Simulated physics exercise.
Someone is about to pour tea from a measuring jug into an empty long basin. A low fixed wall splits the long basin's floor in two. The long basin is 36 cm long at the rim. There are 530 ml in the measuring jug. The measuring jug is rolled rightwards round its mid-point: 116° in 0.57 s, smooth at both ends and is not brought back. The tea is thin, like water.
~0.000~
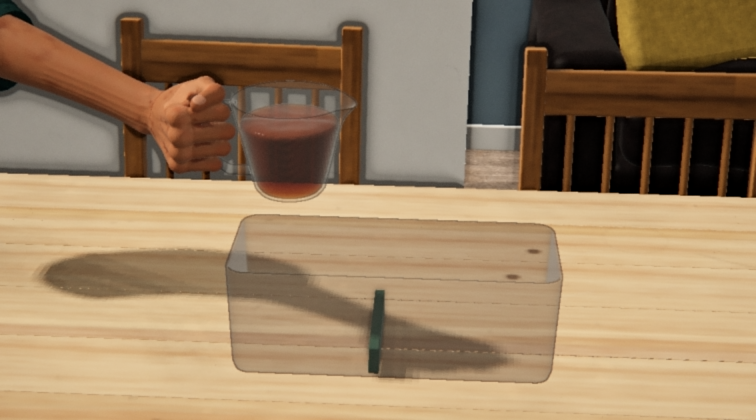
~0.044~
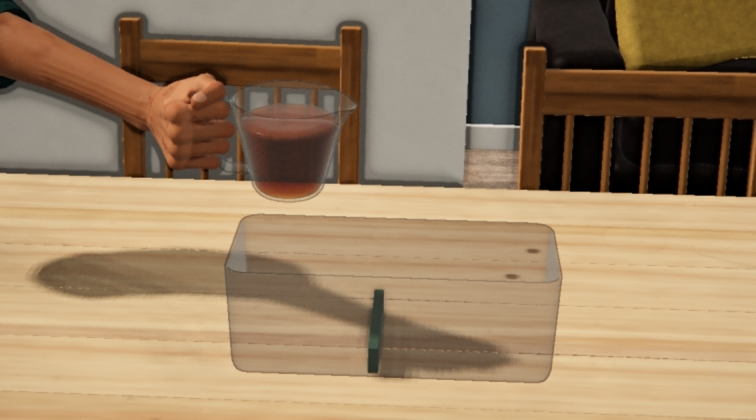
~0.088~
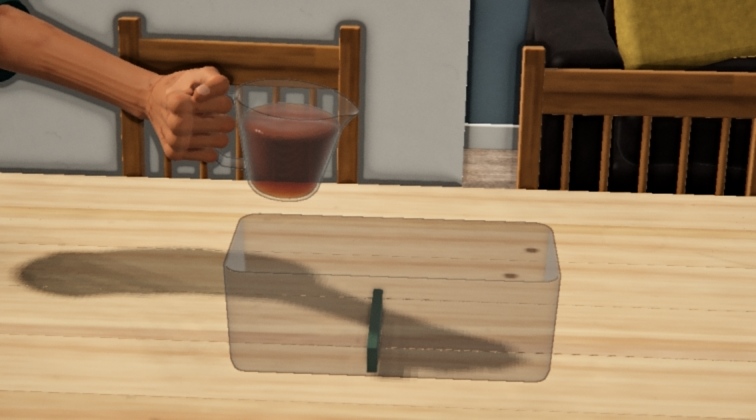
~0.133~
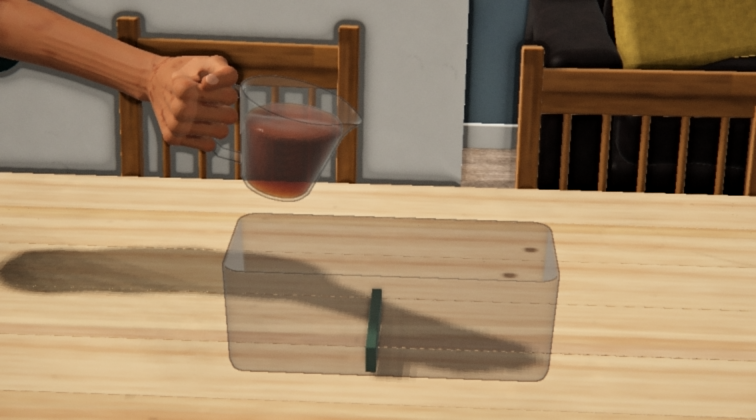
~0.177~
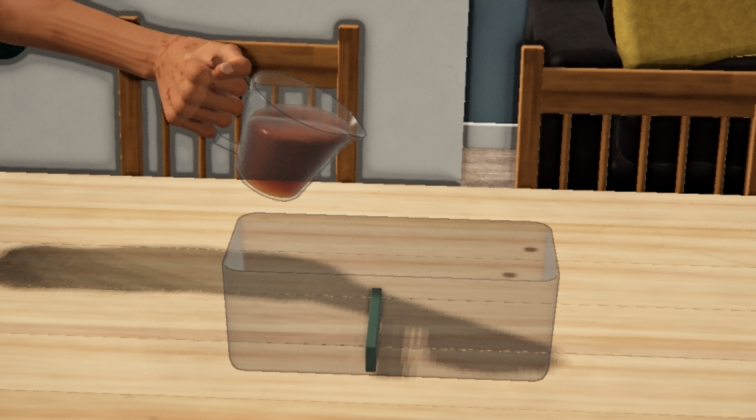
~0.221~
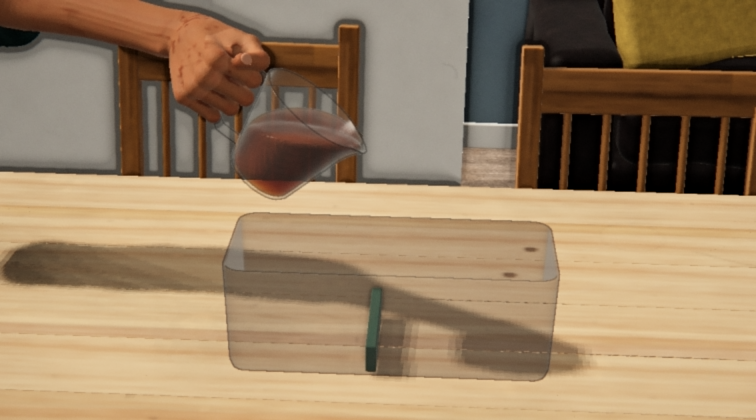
A hand held a clear measuring jug of dark reddish tea above an empty, see-through long basin on a wooden table, then slowly tilted the jug to the right, its spout dipping lower.
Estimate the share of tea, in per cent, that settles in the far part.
Roughly 56 per cent is past the wall.
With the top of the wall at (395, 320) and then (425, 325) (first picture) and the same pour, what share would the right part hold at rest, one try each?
First 40, then 15 per cent.
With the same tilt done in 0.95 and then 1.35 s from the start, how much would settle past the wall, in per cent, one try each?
In turn about 80 and 85 per cent.
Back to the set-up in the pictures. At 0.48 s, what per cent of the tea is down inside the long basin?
About 50 per cent.
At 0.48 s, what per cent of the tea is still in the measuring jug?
About 28 per cent.
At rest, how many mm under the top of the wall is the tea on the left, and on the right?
Some 22 mm on the left and 22 mm on the right.
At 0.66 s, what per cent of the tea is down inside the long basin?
About 96 per cent.
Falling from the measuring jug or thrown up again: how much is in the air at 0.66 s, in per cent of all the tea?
About 3 per cent.
By 0.48 s the tilt is 108° and 28 per cent is still to pour, 9 is left of the wall and 40 right of it.
By 0.66 s the tilt is 116° and 1 per cent is still to pour, 39 is left of the wall and 57 right of it.
By 0.86 s the tilt is 116° and 0 per cent is still to pour, 42 is left of the wall and 56 right of it.
By 1.07 s the tilt is 116° and 0 per cent is still to pour, 42 is left of the wall and 56 right of it.
At rest 42 per cent lies left of the wall, 56 right of it and 2 outside.
